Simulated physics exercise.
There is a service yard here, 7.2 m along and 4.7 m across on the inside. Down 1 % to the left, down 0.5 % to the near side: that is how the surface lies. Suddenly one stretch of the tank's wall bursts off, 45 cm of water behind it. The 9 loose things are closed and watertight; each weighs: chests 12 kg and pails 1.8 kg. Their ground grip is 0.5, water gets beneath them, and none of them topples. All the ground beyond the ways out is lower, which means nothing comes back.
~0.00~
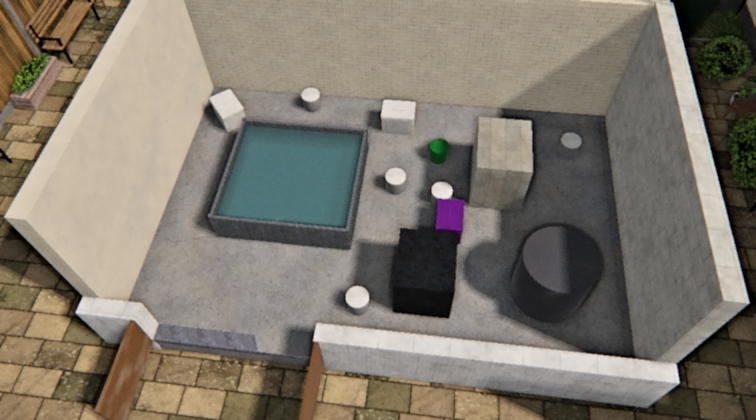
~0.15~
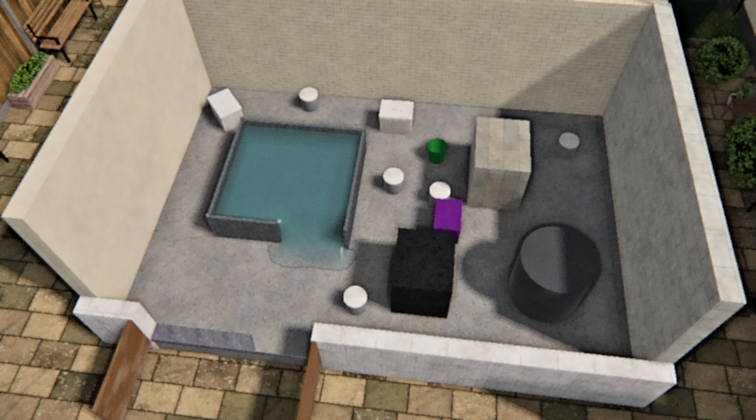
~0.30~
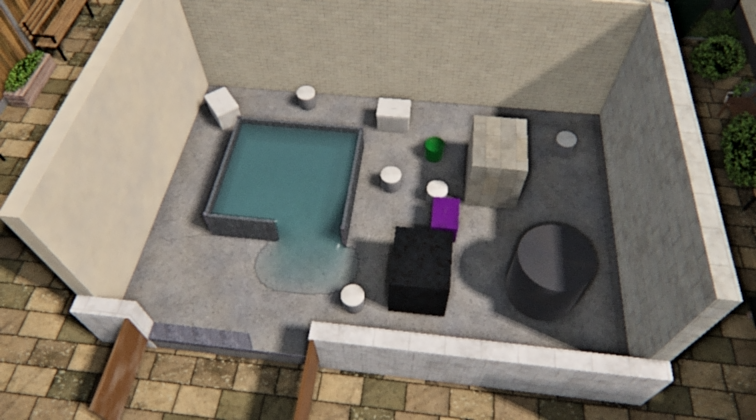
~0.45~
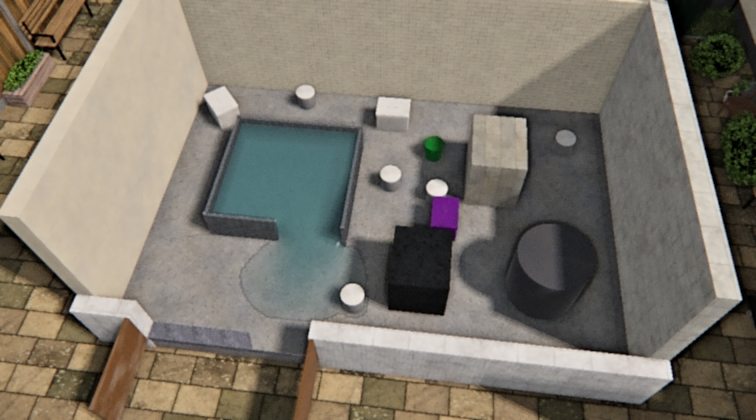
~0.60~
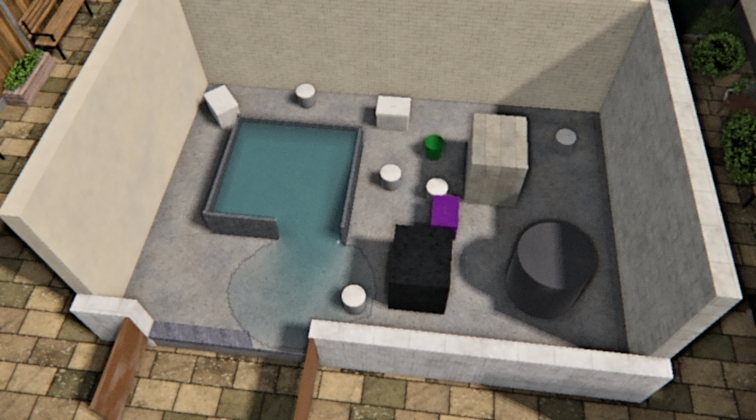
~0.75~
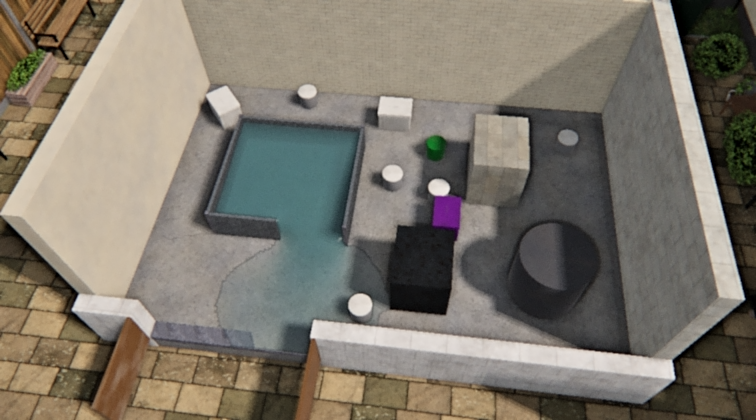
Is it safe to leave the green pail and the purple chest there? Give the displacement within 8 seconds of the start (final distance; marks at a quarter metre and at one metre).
My prediction: The green pail stays about where it was. The purple chest stays about where it was.
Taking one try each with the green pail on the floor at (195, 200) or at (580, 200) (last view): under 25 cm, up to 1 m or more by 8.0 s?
Run one, it remains planted; run two, it gets swept far.
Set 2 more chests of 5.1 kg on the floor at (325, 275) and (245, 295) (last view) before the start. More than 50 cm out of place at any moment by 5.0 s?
Lab note - in order: Above threshold / above threshold.
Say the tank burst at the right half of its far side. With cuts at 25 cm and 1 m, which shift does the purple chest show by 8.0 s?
Result: Purple chest essentially stationary.
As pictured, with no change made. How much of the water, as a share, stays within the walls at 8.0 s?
Roughly 52 percent.
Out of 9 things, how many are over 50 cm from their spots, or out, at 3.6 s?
I make it 1.
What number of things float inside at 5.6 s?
At that instant the tally stands at 1.
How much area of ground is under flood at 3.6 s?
Roughly 13 m2.
After 1.6 s the green pail is near (437, 143), 0.0 m from its start, aground; the purple chest is near (448, 211), 0.0 m from its start, aground; 0 of 9 are out; 0 afloat.
After 3.6 s the green pail is near (437, 143), 0.0 m from its start, aground; the purple chest is near (448, 211), 0.0 m from its start, aground; 0 of 9 are out; 1 afloat.
After 5.6 s the green pail is near (437, 143), 0.0 m from its start, aground; the purple chest is near (448, 211), 0.0 m from its start, aground; 0 of 9 are out; 1 afloat.
After 8.0 s the green pail is near (437, 143), 0.0 m from its start, aground; the purple chest is near (448, 211), 0.0 m from its start, aground; 0 of 9 are out; 0 afloat.
